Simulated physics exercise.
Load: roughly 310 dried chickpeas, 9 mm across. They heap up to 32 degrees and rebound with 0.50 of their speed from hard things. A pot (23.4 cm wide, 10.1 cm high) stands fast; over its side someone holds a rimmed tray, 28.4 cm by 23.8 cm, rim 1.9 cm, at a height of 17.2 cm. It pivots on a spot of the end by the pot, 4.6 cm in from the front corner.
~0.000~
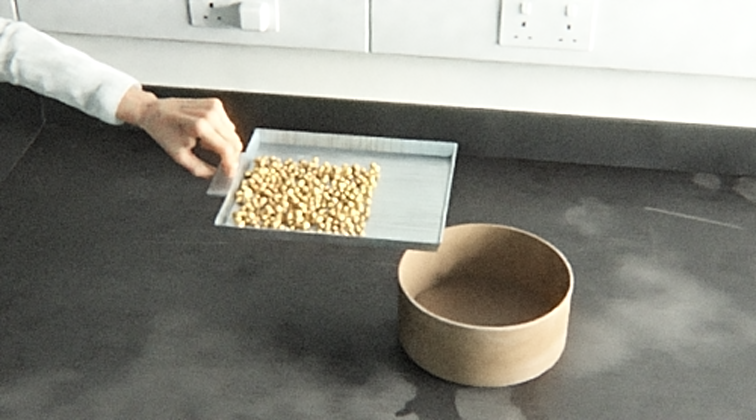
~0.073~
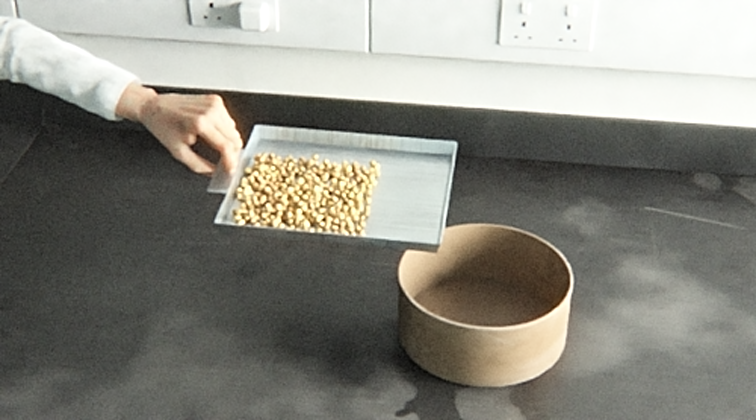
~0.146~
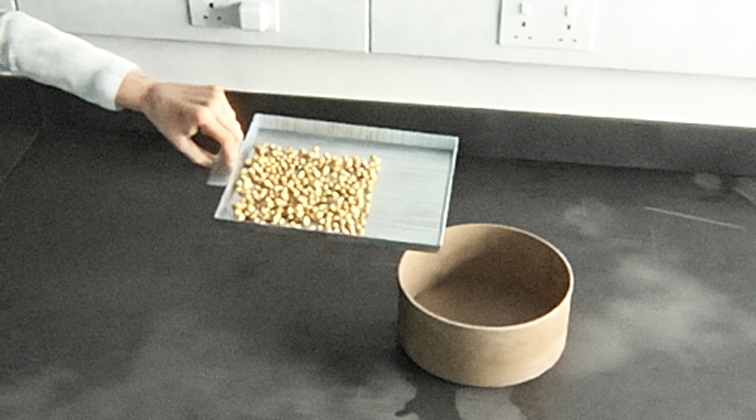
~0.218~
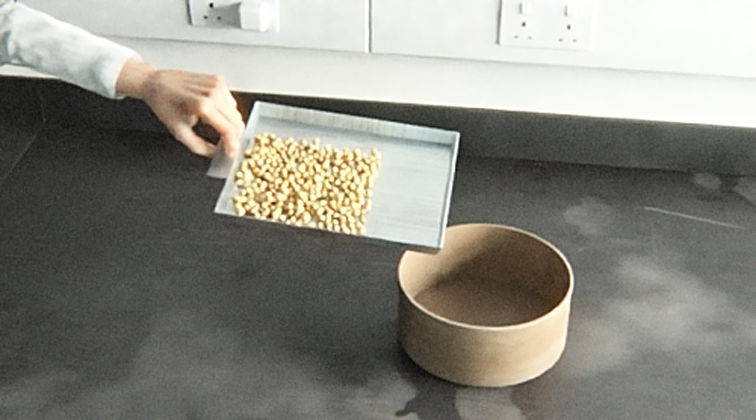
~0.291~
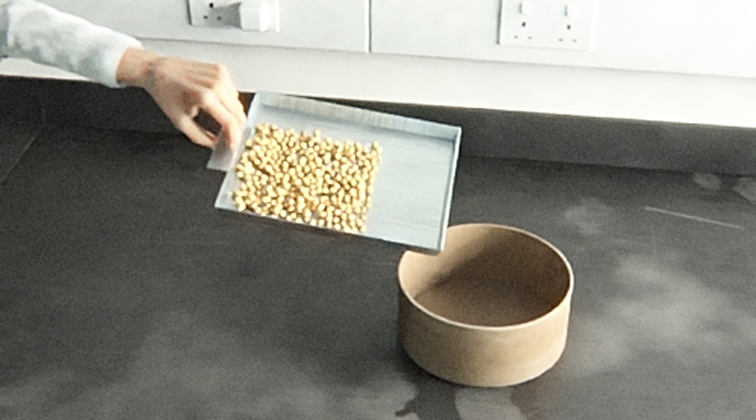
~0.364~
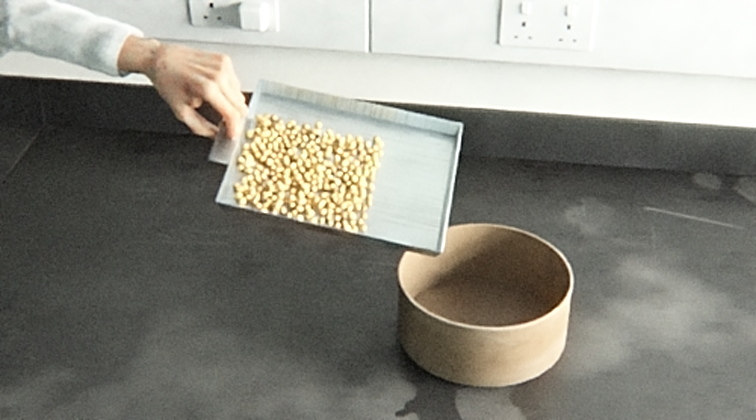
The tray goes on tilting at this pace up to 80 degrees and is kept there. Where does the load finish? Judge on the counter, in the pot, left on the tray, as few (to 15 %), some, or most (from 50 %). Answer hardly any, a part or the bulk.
Counter a part, pot the bulk, tray hardly any.
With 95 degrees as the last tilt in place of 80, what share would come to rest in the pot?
Then about 65 per cent.
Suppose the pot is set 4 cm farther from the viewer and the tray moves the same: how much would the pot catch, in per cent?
Then about 20 per cent.
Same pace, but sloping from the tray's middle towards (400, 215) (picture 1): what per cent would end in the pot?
About 95 per cent.
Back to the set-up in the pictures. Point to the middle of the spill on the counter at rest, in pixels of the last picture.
At about (423, 392).
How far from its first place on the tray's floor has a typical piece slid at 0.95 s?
Some 9 cm.
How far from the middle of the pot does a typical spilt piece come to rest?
Some 16 cm.
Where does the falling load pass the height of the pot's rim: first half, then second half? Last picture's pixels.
At about (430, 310), then at (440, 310).
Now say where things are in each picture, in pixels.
The first picture shows tray tilt 0 degrees, front corners at (220, 222) and (437, 240); middle of the pieces at (309, 197); pot at (485, 273).
The second picture shows tray tilt 1 degrees, front corners at (220, 220) and (437, 241); middle of the pieces at (309, 195).
The third picture shows tray tilt 4 degrees, front corners at (220, 215) and (437, 242), lowest corner right front; middle of the pieces at (309, 190).
The fourth picture shows tray tilt 8 degrees, front corners at (220, 210) and (438, 244), lowest corner right front; middle of the pieces at (309, 184).
The fifth picture shows tray tilt 12 degrees, front corners at (221, 204) and (438, 246), lowest corner right front; middle of the pieces at (310, 178).
The sixth picture shows tray tilt 16 degrees, front corners at (222, 199) and (438, 248), lowest corner right front; middle of the pieces at (311, 173); pot at (485, 273). The tray's pace is about 50 degrees a second.
After 0.95 s, tilt 46 degrees; the tray holds 100 %, the pot 0 %.
Then, at 1.35 s, tilt 66 degrees; the tray holds 95 %, the pot 0 %.
Then, at 1.83 s, tilt 80 degrees; the tray holds 60 %, the pot 10 %.
In the end, at 3.1 s, counter 30 %, pot 65 %, tray 5 %.
